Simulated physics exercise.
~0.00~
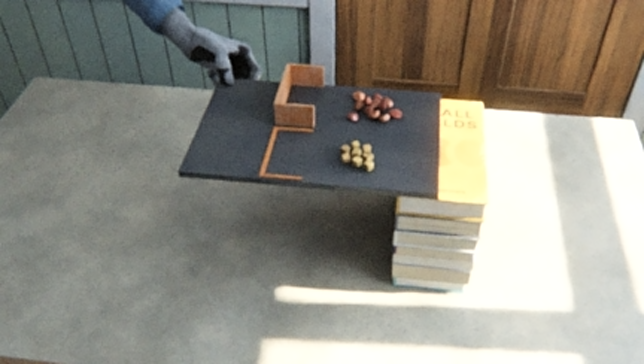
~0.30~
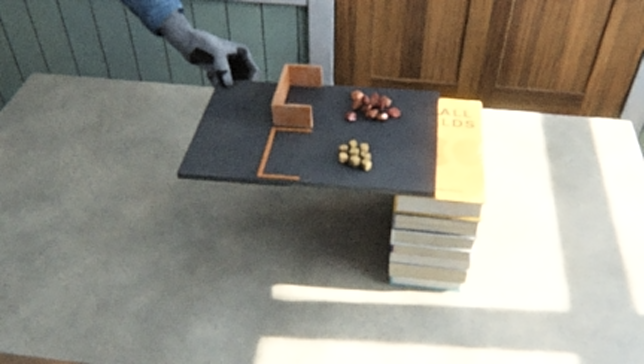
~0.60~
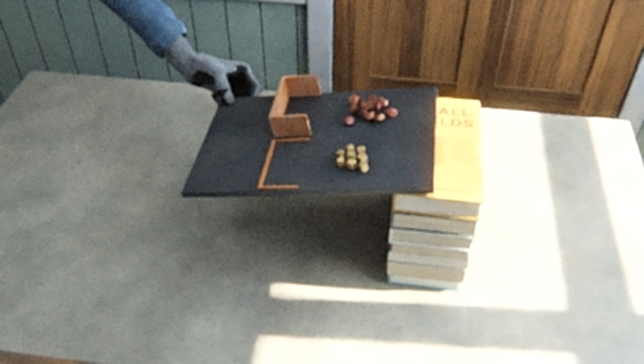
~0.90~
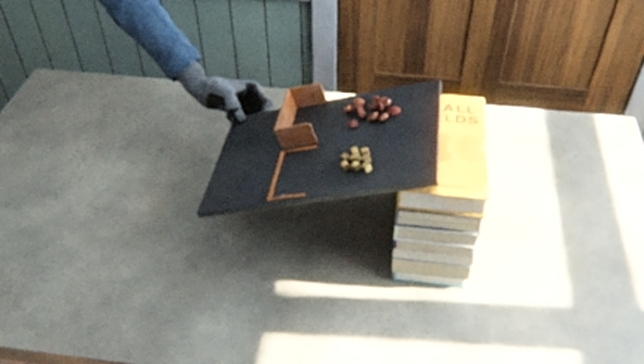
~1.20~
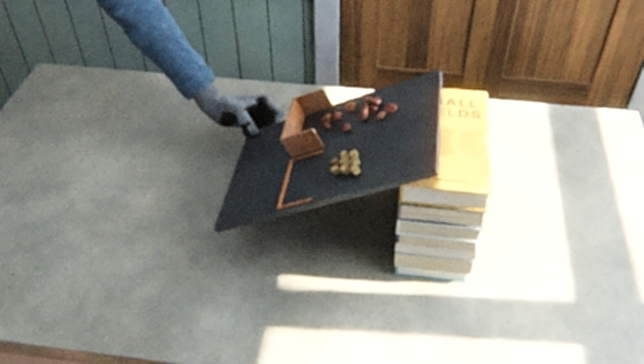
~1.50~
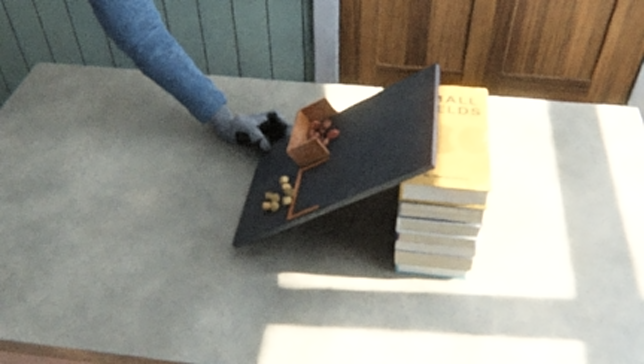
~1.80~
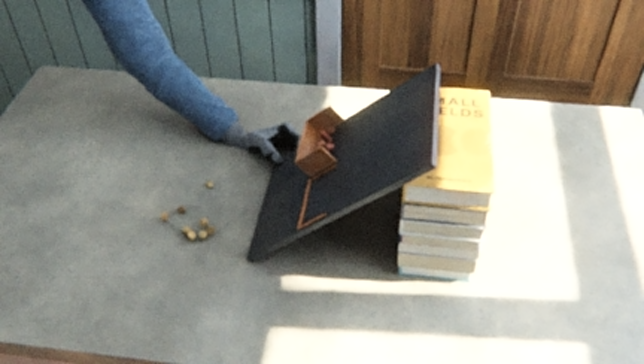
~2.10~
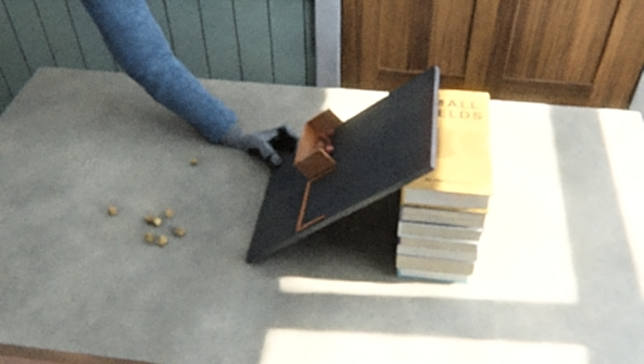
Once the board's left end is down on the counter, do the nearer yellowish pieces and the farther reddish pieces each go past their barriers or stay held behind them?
The nearer yellowish pieces go past the low strip and scatter onto the counter. The farther reddish pieces slide down and stay held against their taller fence.
